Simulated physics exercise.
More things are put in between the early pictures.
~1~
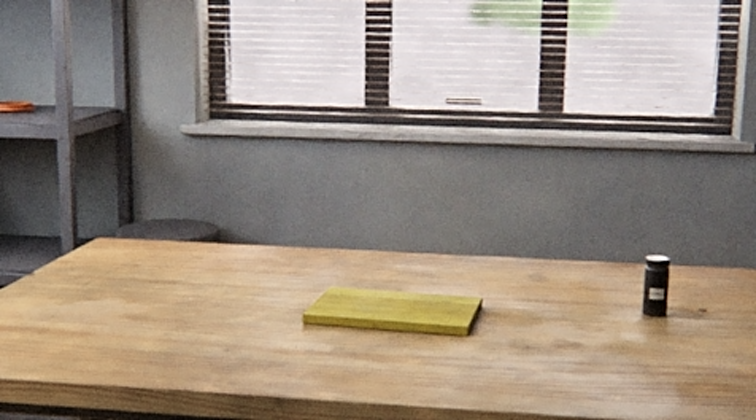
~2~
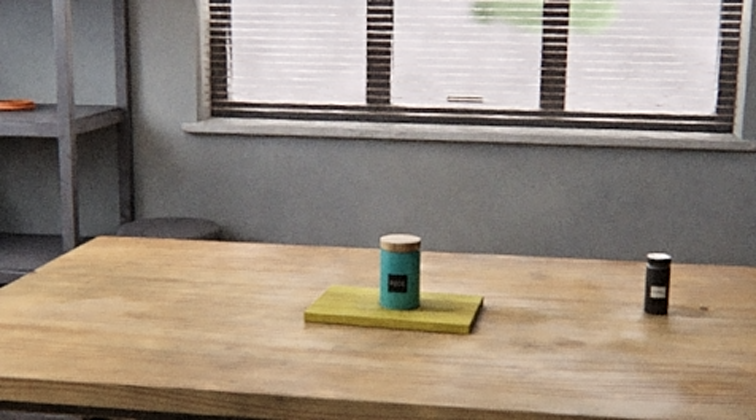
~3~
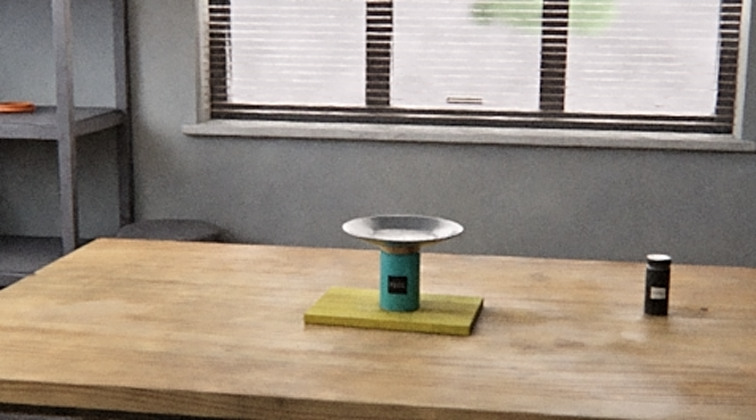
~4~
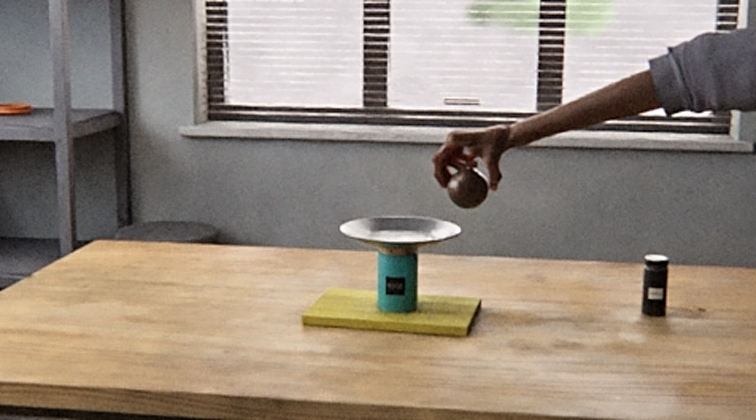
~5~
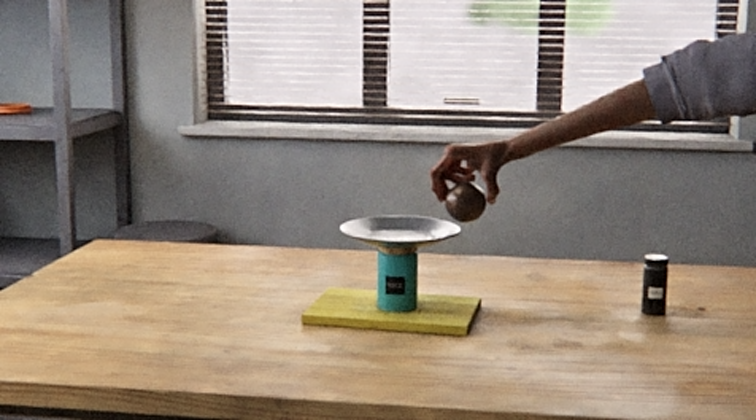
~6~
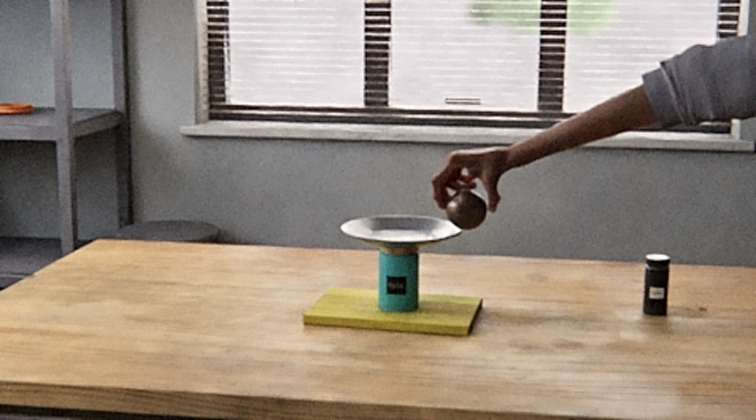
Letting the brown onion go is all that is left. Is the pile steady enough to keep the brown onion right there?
No: Safe to say it doesn't work.
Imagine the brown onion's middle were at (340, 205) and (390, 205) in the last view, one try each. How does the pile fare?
Try one: It topples; try two: It stands firm.
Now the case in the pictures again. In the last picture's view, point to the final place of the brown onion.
It ends up close to (503, 301).
Then, 0.40 s after the last picture, brown onion now fallen.
Then, 0.50 s after the last picture, things are still on the move.
At rest, fallen, brown onion; the other 4 in place. Seen from the same camera at the end, brown onion near (504, 302). The pile comes apart.
